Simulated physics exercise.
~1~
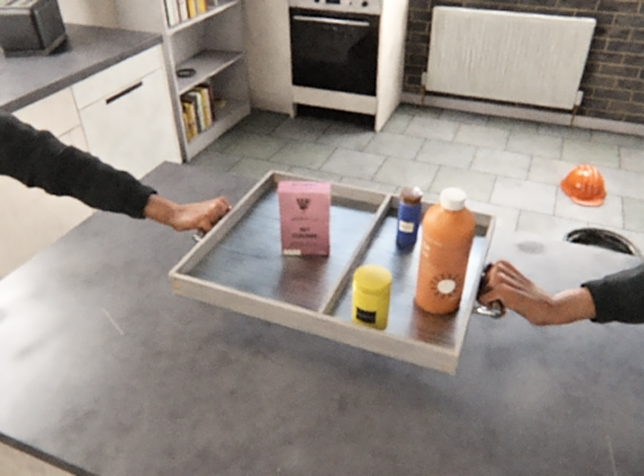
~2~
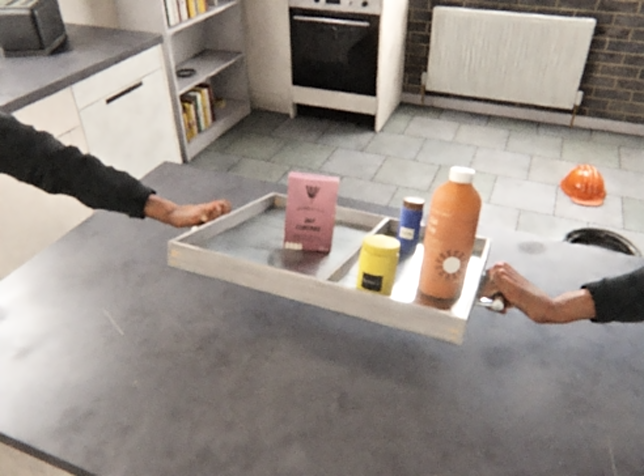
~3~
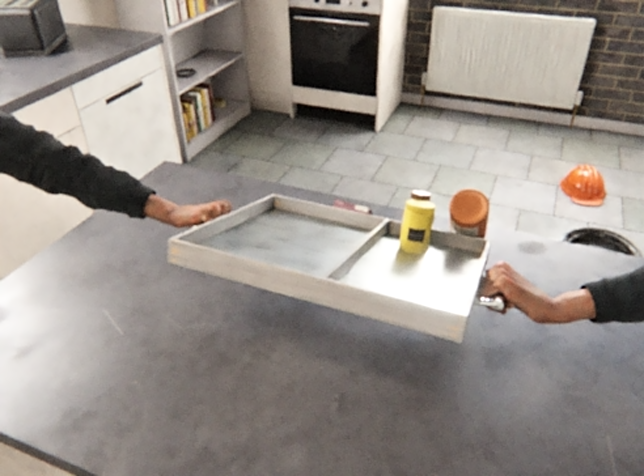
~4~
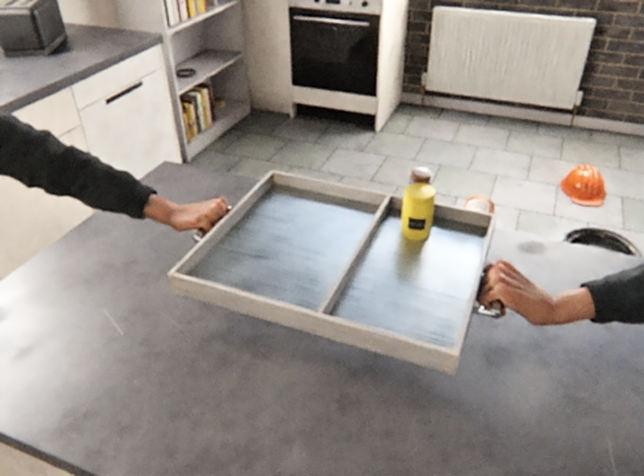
A shallow divided tray, held by two hands above a dark kitchen counter, carries a pink packet, a yellow jar, a blue shaker and an orange bottle. The hands tilt it so the far edge dips, and the items begin to lean and slide. The pink packet and orange bottle tip over the far rim and drop off, while the yellow jar slides to the far side, the blue shaker ending up behind it. The hands bring the tray back to level. The jar stands upright near the far rim, mostly hiding the shaker, and the bottle lies beyond the tray.
